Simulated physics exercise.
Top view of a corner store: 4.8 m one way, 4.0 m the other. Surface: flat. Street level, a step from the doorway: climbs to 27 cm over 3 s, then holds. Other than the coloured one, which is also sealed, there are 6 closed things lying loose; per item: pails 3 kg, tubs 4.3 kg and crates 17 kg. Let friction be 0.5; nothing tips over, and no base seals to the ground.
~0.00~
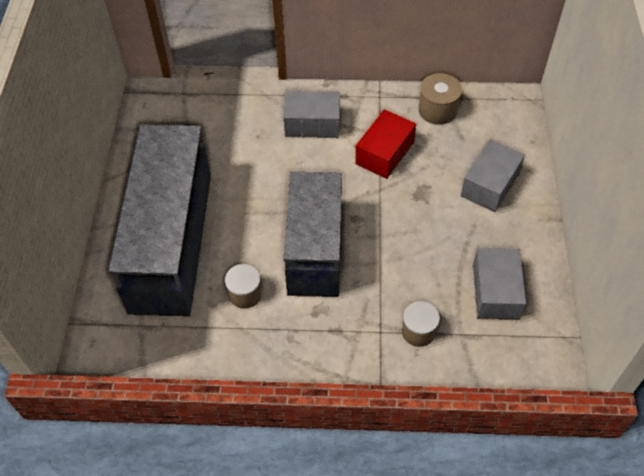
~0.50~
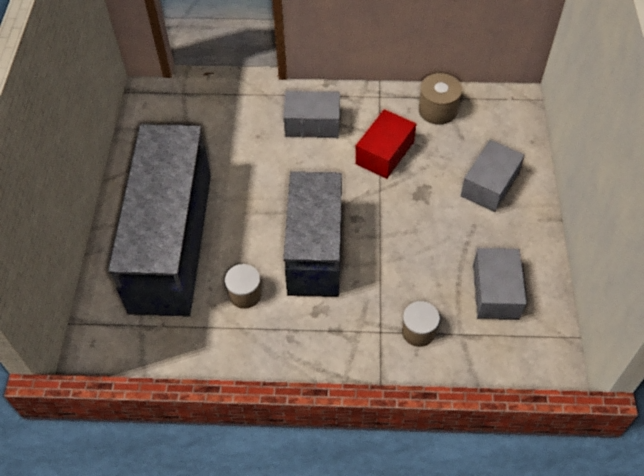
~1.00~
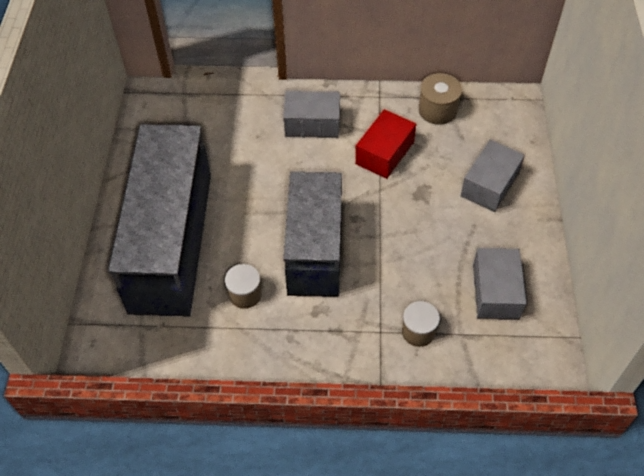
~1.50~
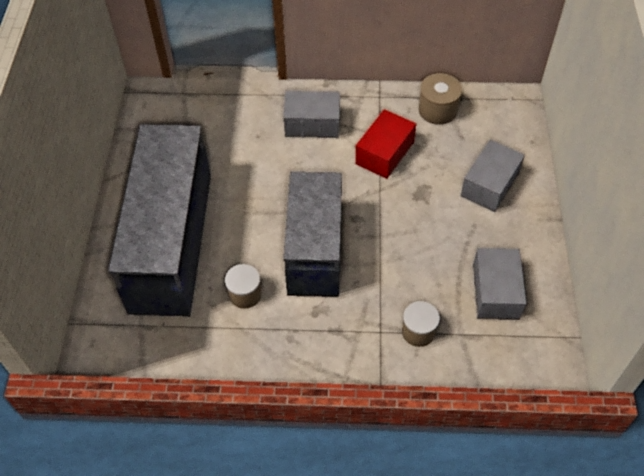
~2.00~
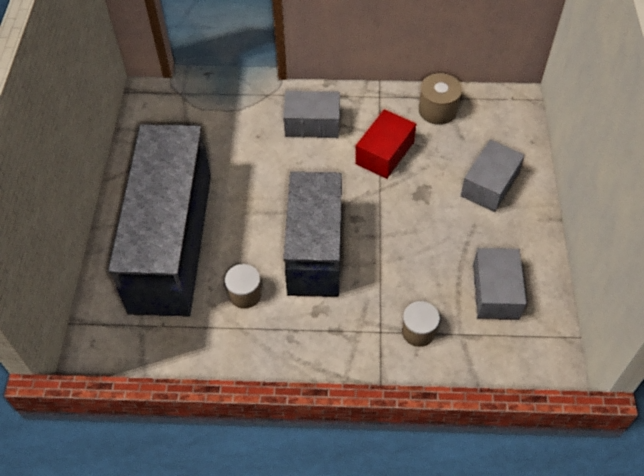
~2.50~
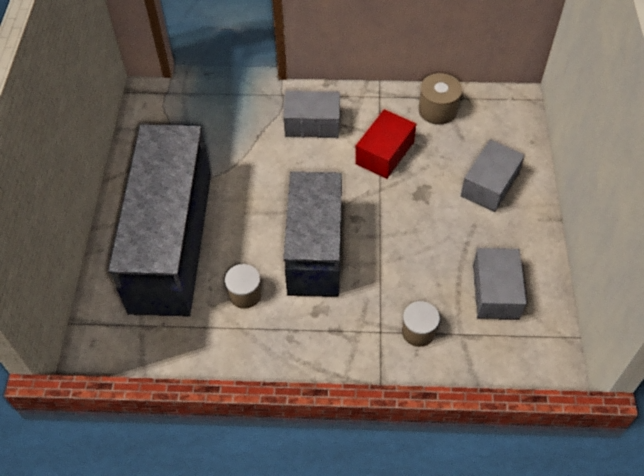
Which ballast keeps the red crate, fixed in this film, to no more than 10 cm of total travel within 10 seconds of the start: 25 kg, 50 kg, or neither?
Most likely it will manage with the lighter mass.
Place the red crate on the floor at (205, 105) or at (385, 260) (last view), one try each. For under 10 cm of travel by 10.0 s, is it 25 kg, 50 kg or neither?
In turn: No mass works; the lighter mass suffices.
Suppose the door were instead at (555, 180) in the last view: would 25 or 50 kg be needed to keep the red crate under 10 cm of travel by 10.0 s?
Result: Neither option suffices.
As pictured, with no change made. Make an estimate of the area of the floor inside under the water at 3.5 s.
Wet: Near 4.5 m2.
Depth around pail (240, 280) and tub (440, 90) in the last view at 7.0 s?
First roughly 14 cm, second roughly 2 cm.
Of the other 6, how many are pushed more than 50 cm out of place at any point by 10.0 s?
2.
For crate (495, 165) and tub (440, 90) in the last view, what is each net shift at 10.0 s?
They sit 20 cm and 30 cm away, in the order given.
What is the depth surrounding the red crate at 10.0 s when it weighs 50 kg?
Around 7 cm.
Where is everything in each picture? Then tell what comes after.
The first frame shows the red crate at (386, 134) rests on the ground; 0.0 m2 under water; 0 of 7 have shifted.
The second frame shows the red crate at (386, 134) rests on the ground; water covers 0.0 m2; 0 of 7 have shifted.
The third frame shows the red crate at (386, 134), on the bottom; water covers 0.0 m2; 0 of 7 have shifted.
The fourth frame shows the red crate at (386, 134), on the bottom; 0.0 m2 under water; 0 of 7 have shifted.
The fifth frame shows the red crate at (386, 134) rests on the ground; water covers 0.5 m2; 0 of 7 have shifted.
The sixth frame shows the red crate at (386, 134), on the bottom; water covers 1.4 m2; 0 of 7 have shifted.
After 3.5 s the red crate would be 0 cm from its start with 25 kg and 0 cm from its start with 50 kg; 0 cm of water round it then.
After 4.5 s the red crate would be 0 cm from its start with 25 kg and 0 cm from its start with 50 kg; 0 cm of water round it then.
After 7.0 s the red crate would be 0 cm from its start with 25 kg and 0 cm from its start with 50 kg; 3 cm of water round it then.
After 10.0 s the red crate would be 0 cm from its start with 25 kg and 0 cm from its start with 50 kg; 7 cm of water round it then.
